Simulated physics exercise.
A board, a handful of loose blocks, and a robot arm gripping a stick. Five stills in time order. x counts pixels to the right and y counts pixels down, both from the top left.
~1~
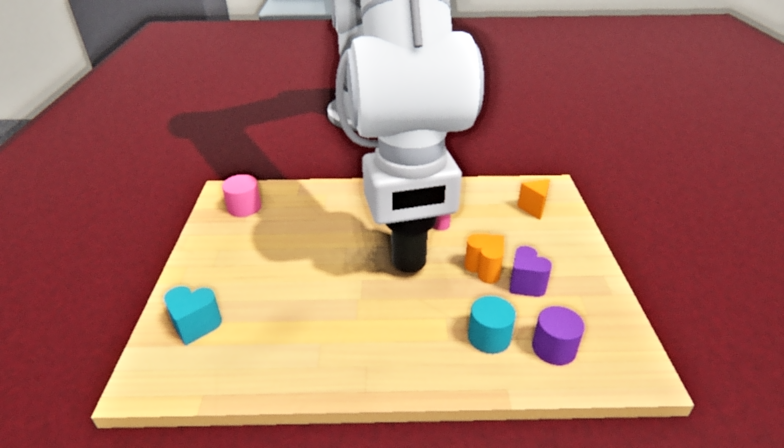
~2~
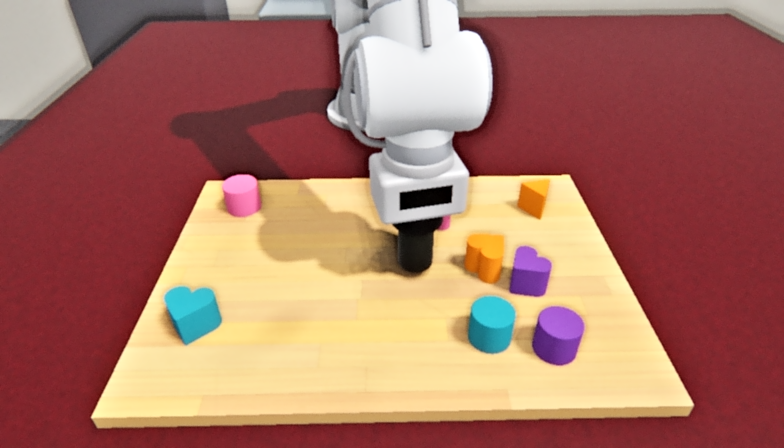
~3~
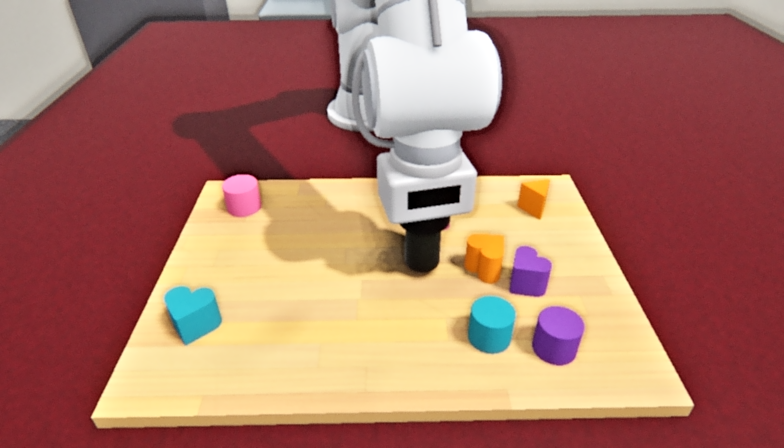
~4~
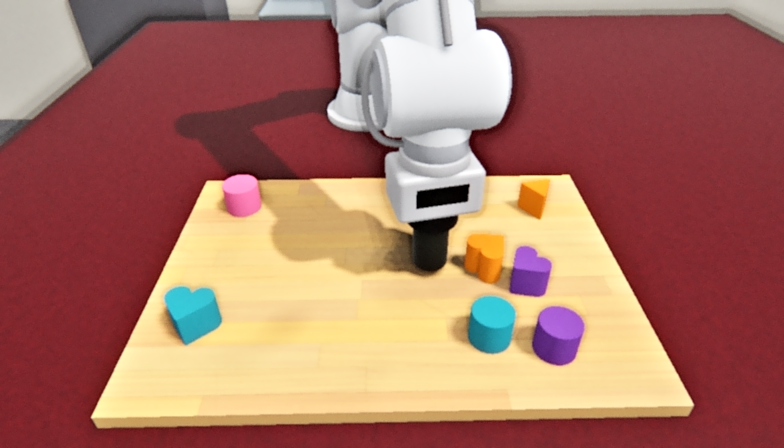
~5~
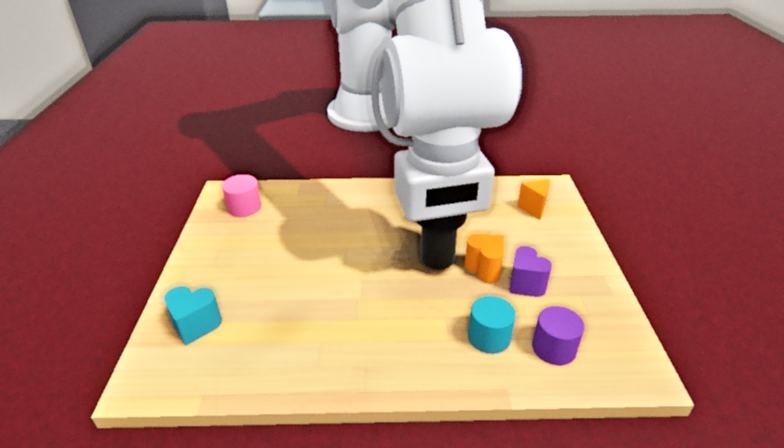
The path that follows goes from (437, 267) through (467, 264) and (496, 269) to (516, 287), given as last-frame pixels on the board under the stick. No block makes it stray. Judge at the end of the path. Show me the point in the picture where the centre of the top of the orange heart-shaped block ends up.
It is at (546, 250).
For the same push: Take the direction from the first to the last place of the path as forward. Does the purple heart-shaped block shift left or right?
So, looking from the first point of the path to the last, the purple heart-shaped block moves rightwards.
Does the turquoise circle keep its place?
Yes - that is the case.
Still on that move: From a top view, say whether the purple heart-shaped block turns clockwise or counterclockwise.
It goes clockwise.
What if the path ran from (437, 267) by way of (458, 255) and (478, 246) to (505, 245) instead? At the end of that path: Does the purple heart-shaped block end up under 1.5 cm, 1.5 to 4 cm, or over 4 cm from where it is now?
I'd go with under 1.5 cm for this block.
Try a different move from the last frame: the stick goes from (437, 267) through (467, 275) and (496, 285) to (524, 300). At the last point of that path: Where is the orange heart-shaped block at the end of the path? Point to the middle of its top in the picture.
I'd say the orange heart-shaped block ends with its top centre at (515, 242).
The first path, step by step. One third of the way, stick (469, 256); orange heart-shaped block (508, 246), turned 20° clockwise; purple heart-shaped block (536, 262).
Two thirds of the way, stick (497, 262); orange heart-shaped block (533, 248), turned 40° clockwise; purple heart-shaped block (552, 268), turned 35° clockwise.
At the end, stick (518, 280); orange heart-shaped block (546, 250); turquoise circle still; purple heart-shaped block (564, 275), turned 60° clockwise.
